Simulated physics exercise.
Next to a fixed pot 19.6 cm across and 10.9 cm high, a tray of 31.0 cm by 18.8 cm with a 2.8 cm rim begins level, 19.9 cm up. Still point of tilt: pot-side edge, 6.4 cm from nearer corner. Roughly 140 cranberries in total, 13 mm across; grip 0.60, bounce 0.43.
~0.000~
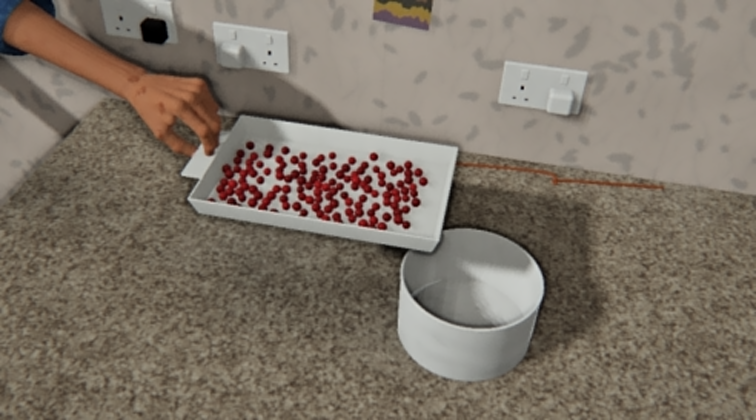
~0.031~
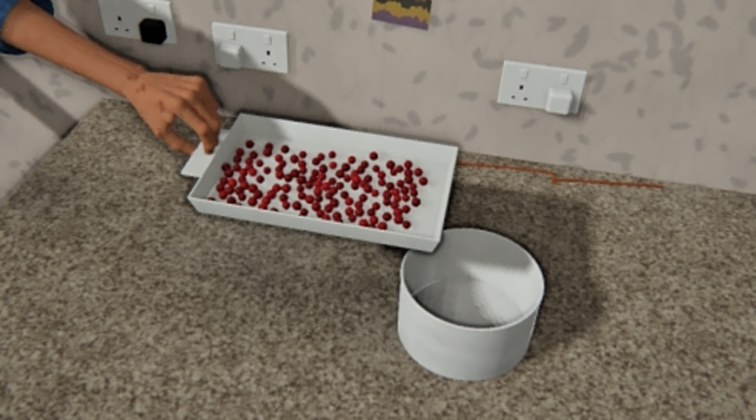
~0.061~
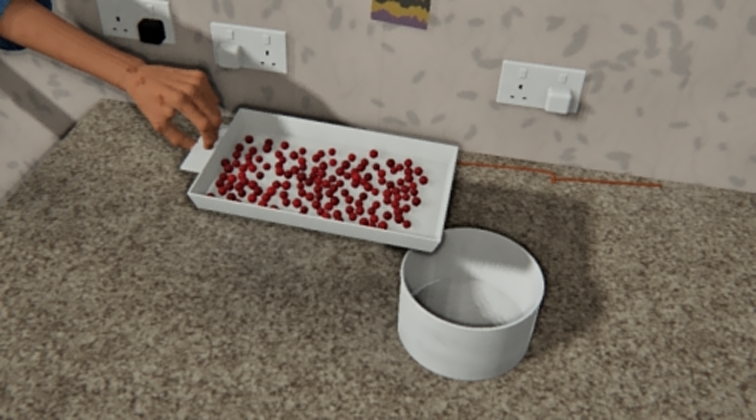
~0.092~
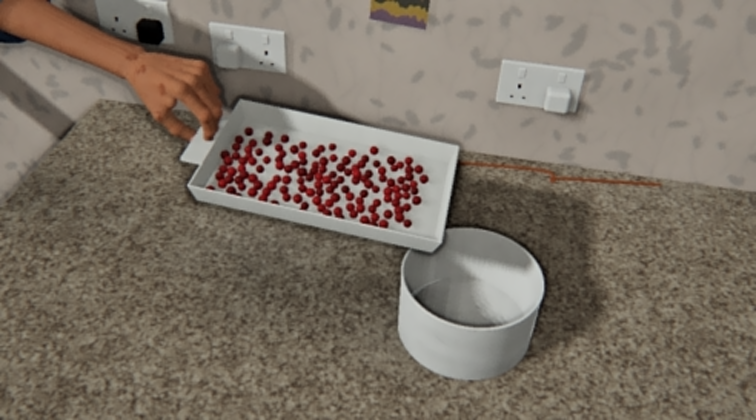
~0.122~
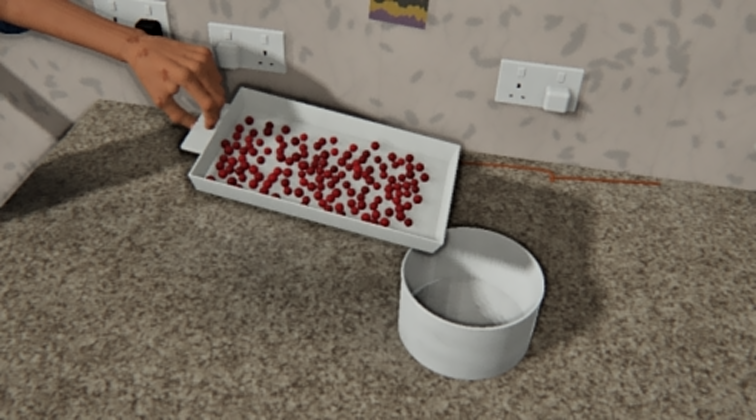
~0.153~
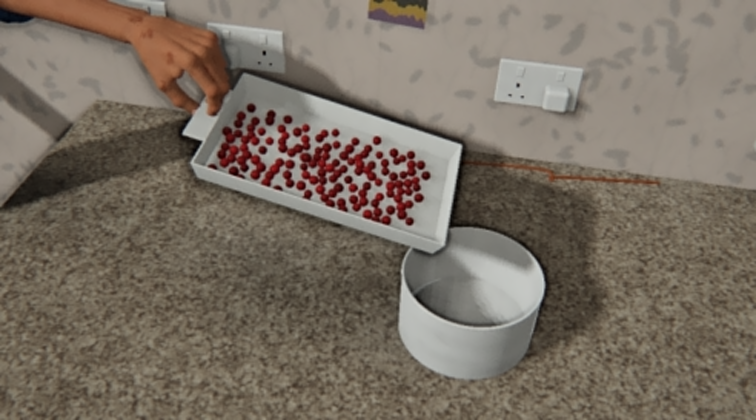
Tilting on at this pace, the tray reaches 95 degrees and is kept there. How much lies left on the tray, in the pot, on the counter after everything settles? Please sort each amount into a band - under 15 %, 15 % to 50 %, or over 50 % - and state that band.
Tray: Under 15 %; pot: Over 50 %; counter: Under 15 %.
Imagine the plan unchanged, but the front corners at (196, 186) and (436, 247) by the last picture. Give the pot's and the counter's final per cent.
Pot 35, counter 65.
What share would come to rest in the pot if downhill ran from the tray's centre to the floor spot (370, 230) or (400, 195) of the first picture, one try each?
Near 65 and 70 per cent, in that order.
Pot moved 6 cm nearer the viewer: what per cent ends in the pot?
My estimate: Some 90 per cent.
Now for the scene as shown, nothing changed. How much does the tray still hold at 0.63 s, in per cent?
Roughly 90 per cent.
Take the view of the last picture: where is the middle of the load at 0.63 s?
At that moment the load's centre is around (451, 216).
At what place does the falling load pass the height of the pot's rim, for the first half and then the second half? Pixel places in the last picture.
First near (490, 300), then at (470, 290).
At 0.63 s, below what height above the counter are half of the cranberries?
Roughly 22 centimetres, more or less.
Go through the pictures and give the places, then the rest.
In the first picture, tray tilt 0 degrees, front corners at (197, 196) and (433, 235); middle of the pieces at (326, 187); pot at (472, 276).
In the second picture, tray tilt 1 degrees, front corners at (196, 195) and (433, 235); middle of the pieces at (326, 187).
In the third picture, tray tilt 2 degrees, front corners at (196, 191) and (434, 235); middle of the pieces at (326, 184).
In the fourth picture, tray tilt 5 degrees, front corners at (196, 183) and (436, 236), lowest corner right front; middle of the pieces at (327, 180).
In the fifth picture, tray tilt 9 degrees, front corners at (198, 173) and (437, 237), lowest corner right front; middle of the pieces at (328, 175).
In the sixth picture, tray tilt 13 degrees, front corners at (200, 161) and (439, 239), lowest corner right front; middle of the pieces at (330, 168); pot at (473, 274). Its pace works out near 145 degrees a second.
After 0.44 s, tilt 54 degrees; the tray holds 100 %, the pot 0 %.
Then, at 0.63 s, tilt 82 degrees; the tray holds 90 %, the pot 0 %.
Then, at 0.93 s, tilt 95 degrees; the tray holds 5 %, the pot 80 %.
At rest (1.6 s), tray 0 %, pot 95 %, counter 5 %.
